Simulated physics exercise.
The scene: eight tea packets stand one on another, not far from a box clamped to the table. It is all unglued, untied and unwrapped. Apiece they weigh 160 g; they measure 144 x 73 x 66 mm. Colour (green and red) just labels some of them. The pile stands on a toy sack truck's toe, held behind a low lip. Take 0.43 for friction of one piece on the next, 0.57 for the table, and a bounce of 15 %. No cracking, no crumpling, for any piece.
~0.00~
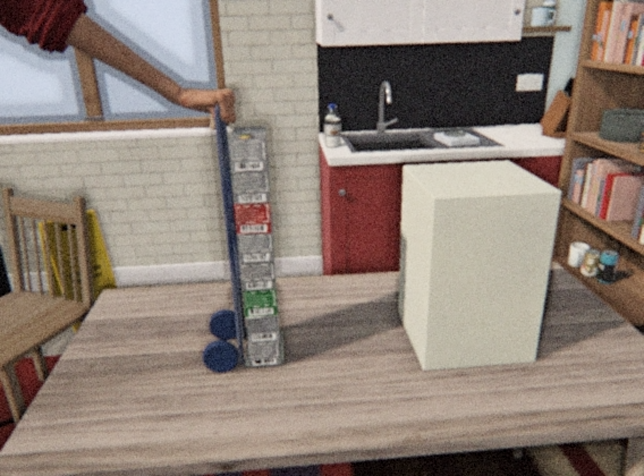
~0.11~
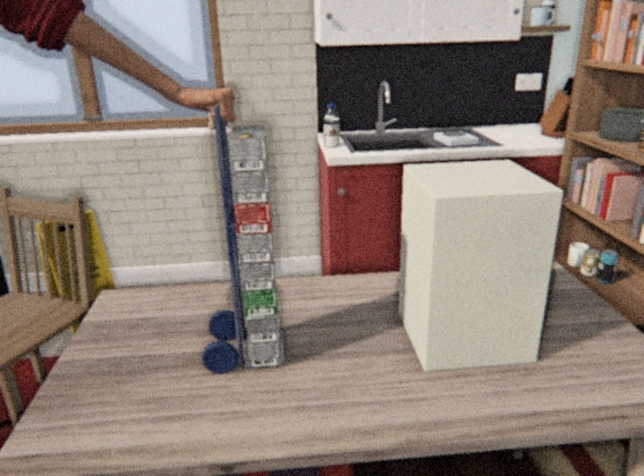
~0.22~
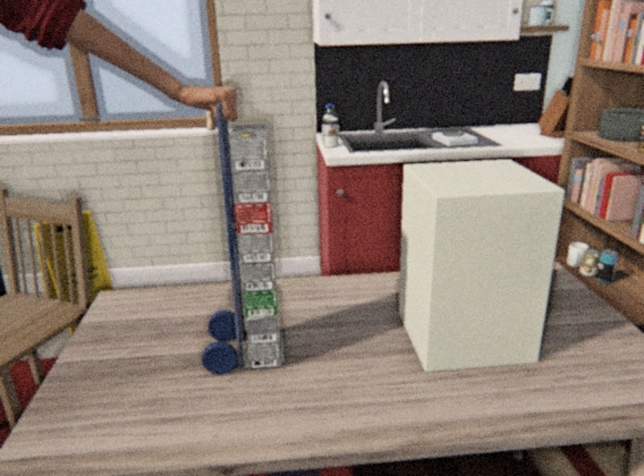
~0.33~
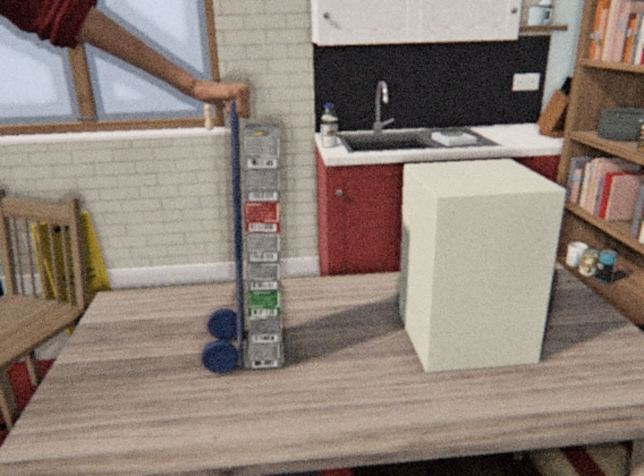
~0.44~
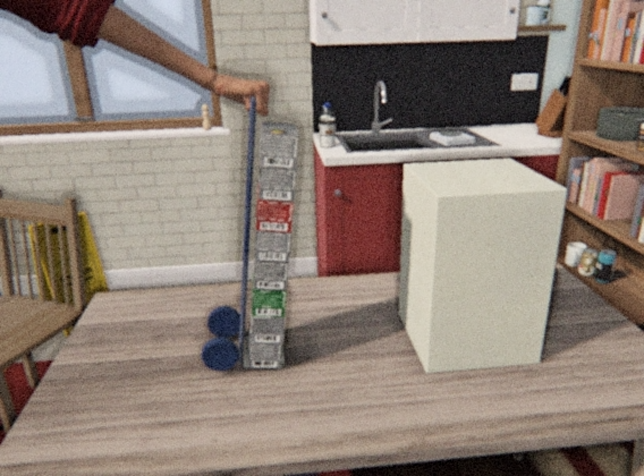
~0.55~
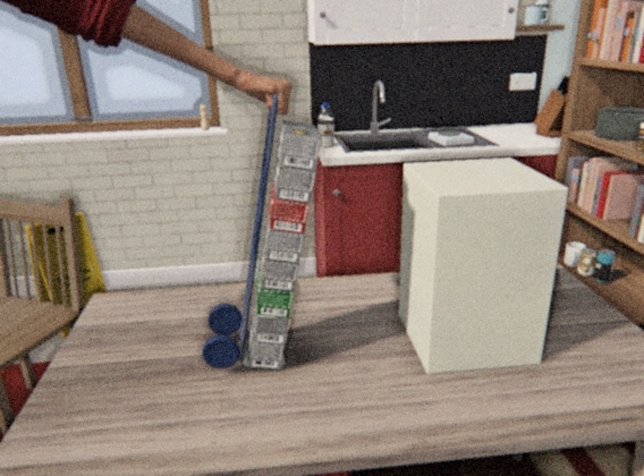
A hand gripped the top of a small blue hand truck holding a tall stack of packets on a wooden table, kept it nearly upright at first, then tilted it rightward toward a pale box.
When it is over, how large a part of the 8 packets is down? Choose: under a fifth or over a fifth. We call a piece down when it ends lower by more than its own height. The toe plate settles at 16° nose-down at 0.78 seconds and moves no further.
The part is over a fifth.
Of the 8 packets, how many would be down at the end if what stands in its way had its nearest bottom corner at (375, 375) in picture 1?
Under that change, 0.
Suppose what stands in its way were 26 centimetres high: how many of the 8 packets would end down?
5.
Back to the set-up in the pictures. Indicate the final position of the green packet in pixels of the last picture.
Around (342, 337).
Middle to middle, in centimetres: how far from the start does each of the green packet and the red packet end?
The green one ends around 24 cm from its start and the red one around 40 cm.
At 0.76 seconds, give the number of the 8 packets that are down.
By that time the tally stands at 0.
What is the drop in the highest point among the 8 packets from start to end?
Roughly 27 centimetres.
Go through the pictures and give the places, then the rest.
In the first picture (we follow the side turned to the camera; the camera moves round a little), truck frame (223, 169) 0° forward; green packet (260, 304); red packet (253, 219); no piece has moved.
Truck frame (222, 168) 0° forward; red packet (253, 219), in the second picture.
Truck frame (224, 167) 1° forward; red packet (254, 219), in the third picture.
Truck frame (235, 164) 3° forward; red packet (262, 218) tipped 3°; green packet (264, 305) tipped 3°; steepest lean 3°, the packet at (262, 153); 8 stirred so far, in the fourth picture.
Truck frame (250, 161) 7° forward; red packet (274, 217) tipped 7°; green packet (269, 304) tipped 7°; steepest lean 7°, the packet at (279, 152); 8 stirred so far, in the fifth picture.
Truck frame (268, 159) 11° forward; red packet (290, 216) tipped 12°; green packet (276, 304) tipped 12°; steepest lean 12°, the packet at (301, 152); 8 stirred so far, in the sixth picture.
Around 0.76 s, none of the 8 packets down, 8 disturbed; red packet tipped 26°, 21 mm lower; green packet tipped 26°.
Around 1.00 s, 6 of the 8 packets down; green packet tipped 66°, 8 cm lower; red packet tipped 18°, 13 cm lower.
Finally (1.8 s), 7 of the 8 packets down; green packet on its side; red packet 27 cm lower. That is 88 per cent. Seen by the last camera, middles, green packet near (343, 337), red packet near (394, 309).
